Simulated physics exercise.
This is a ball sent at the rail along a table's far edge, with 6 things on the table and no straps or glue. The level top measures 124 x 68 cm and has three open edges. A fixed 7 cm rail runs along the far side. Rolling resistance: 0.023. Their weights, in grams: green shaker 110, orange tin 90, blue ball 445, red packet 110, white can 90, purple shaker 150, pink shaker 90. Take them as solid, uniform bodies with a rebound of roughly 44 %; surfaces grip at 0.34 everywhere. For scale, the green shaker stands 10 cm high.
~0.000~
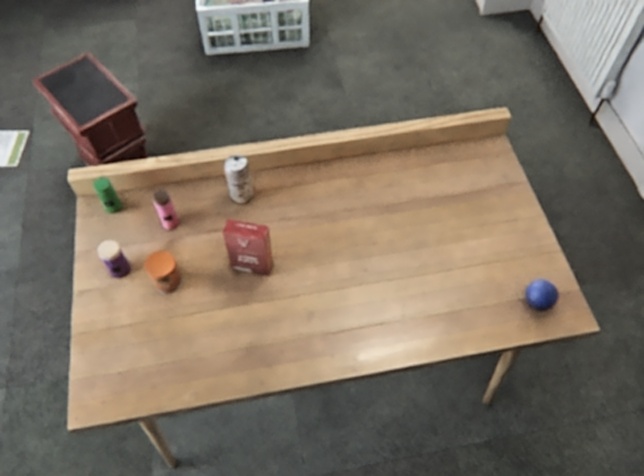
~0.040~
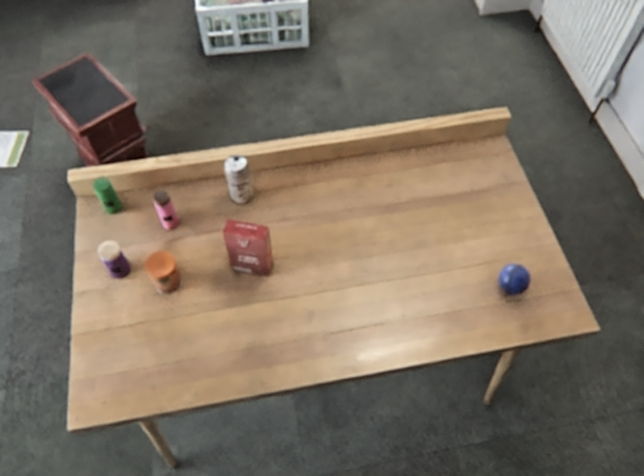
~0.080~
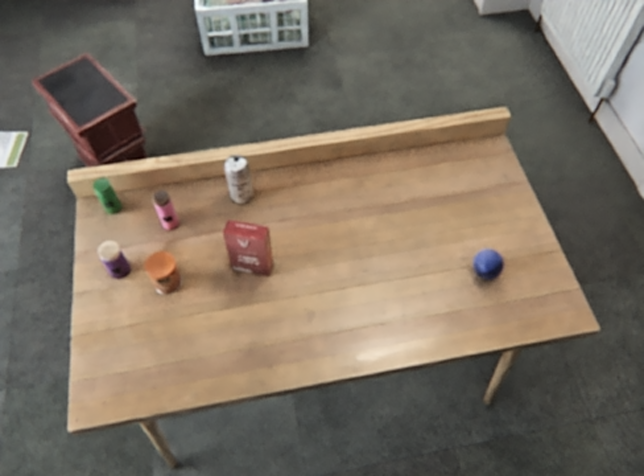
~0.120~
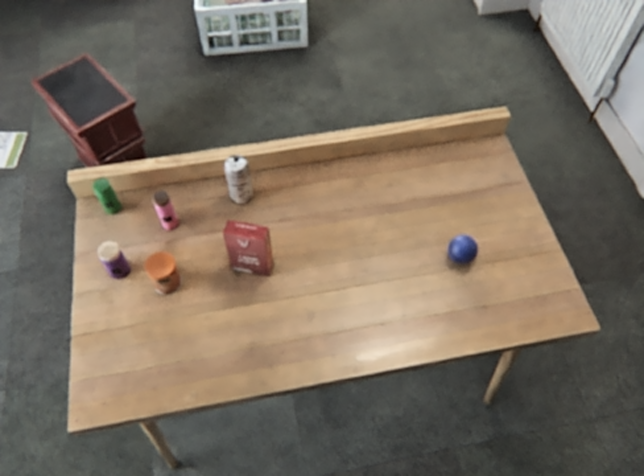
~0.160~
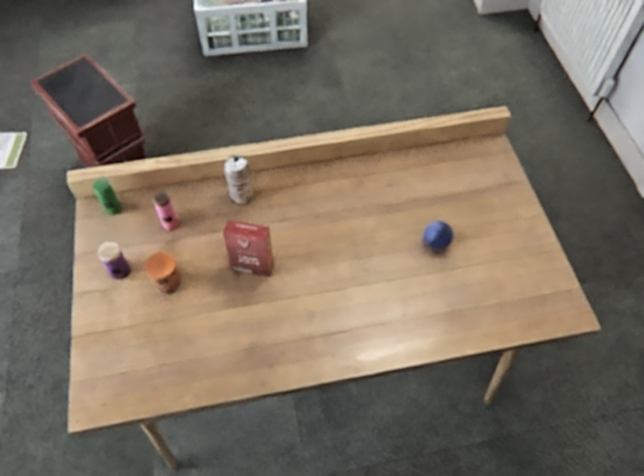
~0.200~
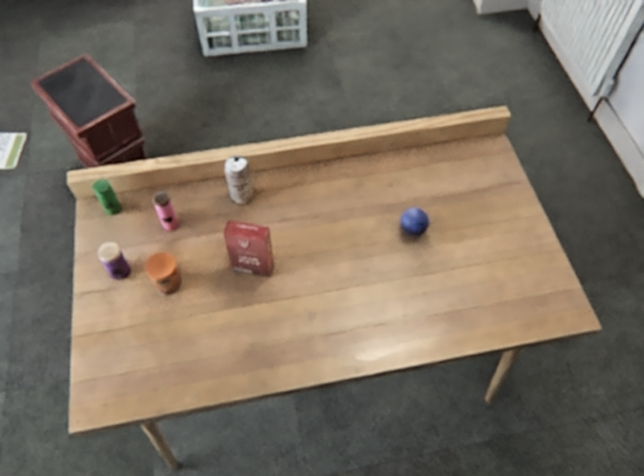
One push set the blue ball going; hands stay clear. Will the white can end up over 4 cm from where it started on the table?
The white can ends elsewhere.
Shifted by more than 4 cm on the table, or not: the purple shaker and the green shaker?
The purple shaker gets shifted; the green shaker stays put.
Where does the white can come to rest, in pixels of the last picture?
At about (155, 206).
By 0.60 s, blue ball near (250, 199); white can tilted 17° near (218, 178).
By 1.00 s, blue ball near (145, 257); white can on its side near (156, 202).
By 1.70 s, blue ball near (57, 372); white can on its side near (156, 206); purple shaker 8 cm from its spot.
When it is over (2.1 s), lying over on the table, white can; not toppled but over 4 cm from the start, purple shaker; the other 4 within 4 cm of the start. End places, in pixels of the last picture, white can near (156, 206).
